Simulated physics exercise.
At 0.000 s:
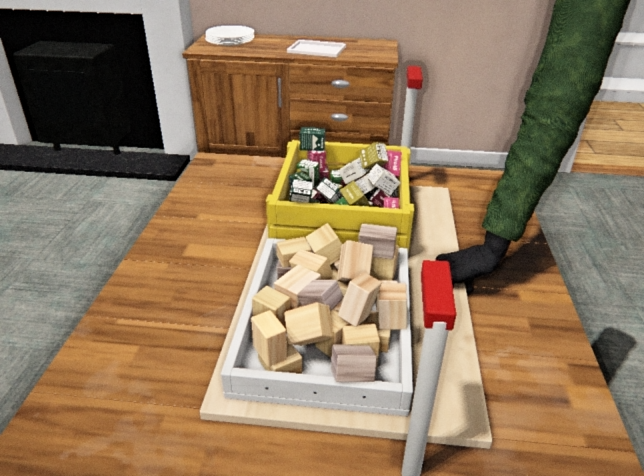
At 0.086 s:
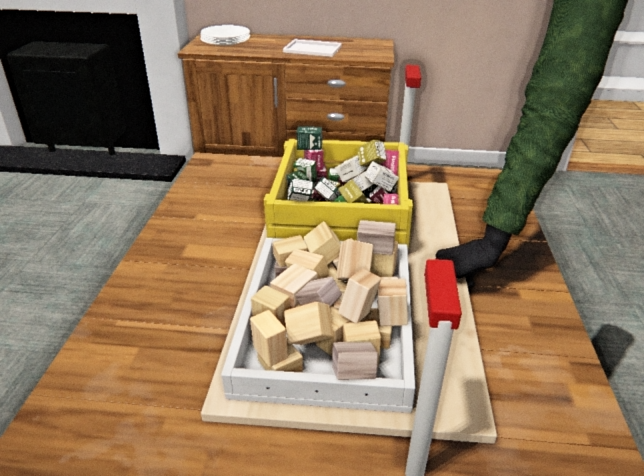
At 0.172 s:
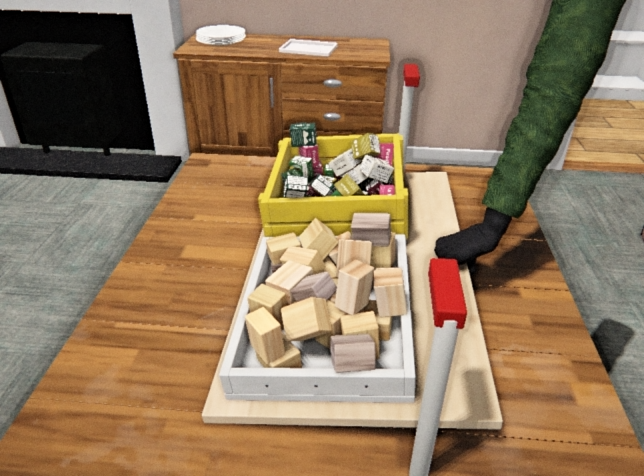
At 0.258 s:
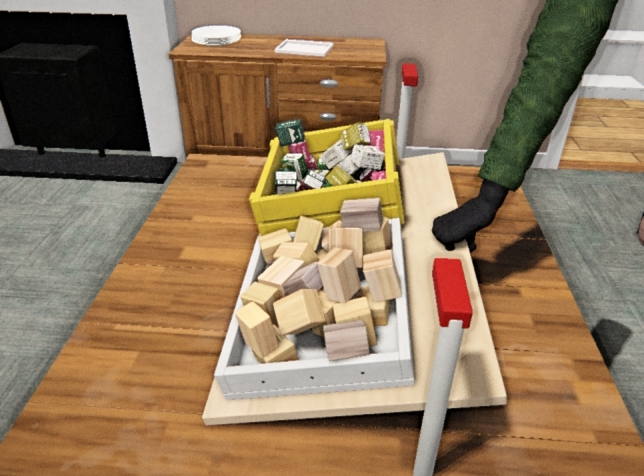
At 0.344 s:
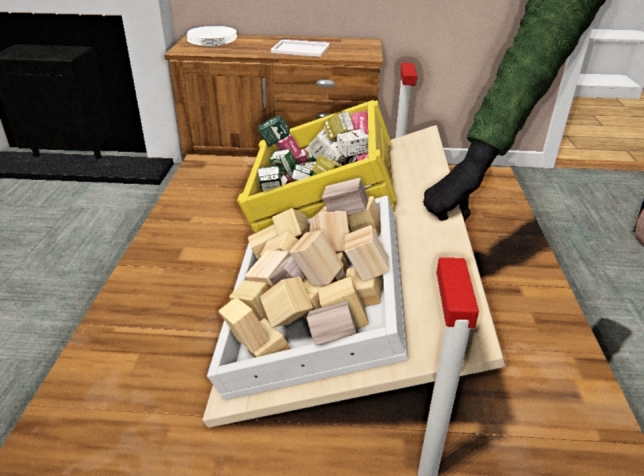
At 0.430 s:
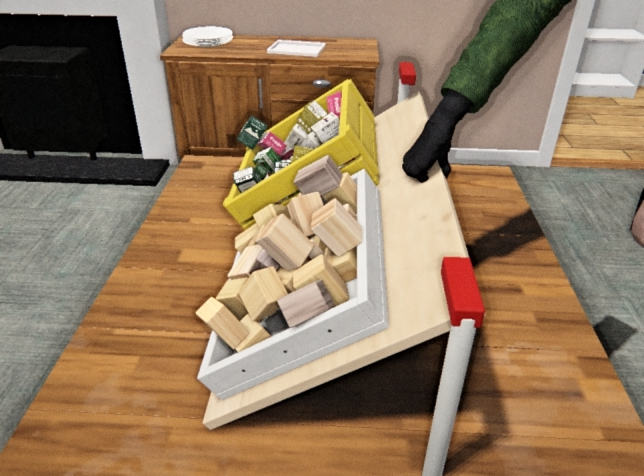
A green-sleeved arm with a black glove lifted the right side of a board on a wooden table, tilting it steeply leftward along with its white box of wood blocks and yellow box of small cartons.
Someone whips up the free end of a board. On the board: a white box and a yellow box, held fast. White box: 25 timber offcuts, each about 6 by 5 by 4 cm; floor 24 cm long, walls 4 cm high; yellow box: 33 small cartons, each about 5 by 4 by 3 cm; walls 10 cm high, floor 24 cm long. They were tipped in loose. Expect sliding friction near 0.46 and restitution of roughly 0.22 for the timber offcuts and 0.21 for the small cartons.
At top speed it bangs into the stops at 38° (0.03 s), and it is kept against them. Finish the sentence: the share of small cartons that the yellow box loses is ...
... below one in six.
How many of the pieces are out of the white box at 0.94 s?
Out so far from the white box: Around 8.
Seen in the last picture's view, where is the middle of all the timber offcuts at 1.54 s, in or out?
Somewhere around pixel (243, 287).
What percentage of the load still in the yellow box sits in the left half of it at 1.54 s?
About 80 per cent.
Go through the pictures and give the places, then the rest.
In the first picture (each is followed by its nearest rim corner in this view, unless another is named; the camera moves round a little), yellow box (by its farthest rim corner), (298, 142); white box, (402, 387); 0° from level; none out.
The second picture shows yellow box, (295, 141); white box, (405, 384); 1° from level.
The third picture shows yellow box, (289, 139); white box, (404, 373); 6° from level.
The fourth picture shows yellow box, (280, 138); white box, (399, 355); 12° from level.
The fifth picture shows white box, (386, 331); 22° from level.
The sixth picture shows white box, (357, 300); 35° from level; none out.
After 0.44 s, the lift is arrested.
After 0.54 s, tilt 38°; white box 24 in, 1 out and yellow box 32 in, 1 out.
After 0.68 s, tilt 38°; white box 23 in, 2 out and yellow box 32 in, 1 out.
After 0.94 s, tilt 38°; white box 16 in, 9 out and yellow box 32 in, 1 out.
When it is over (at 1.54 s), white box 15 in, 10 out and yellow box 32 in, 1 out. Asked share, 1 of 33, 3 per cent.
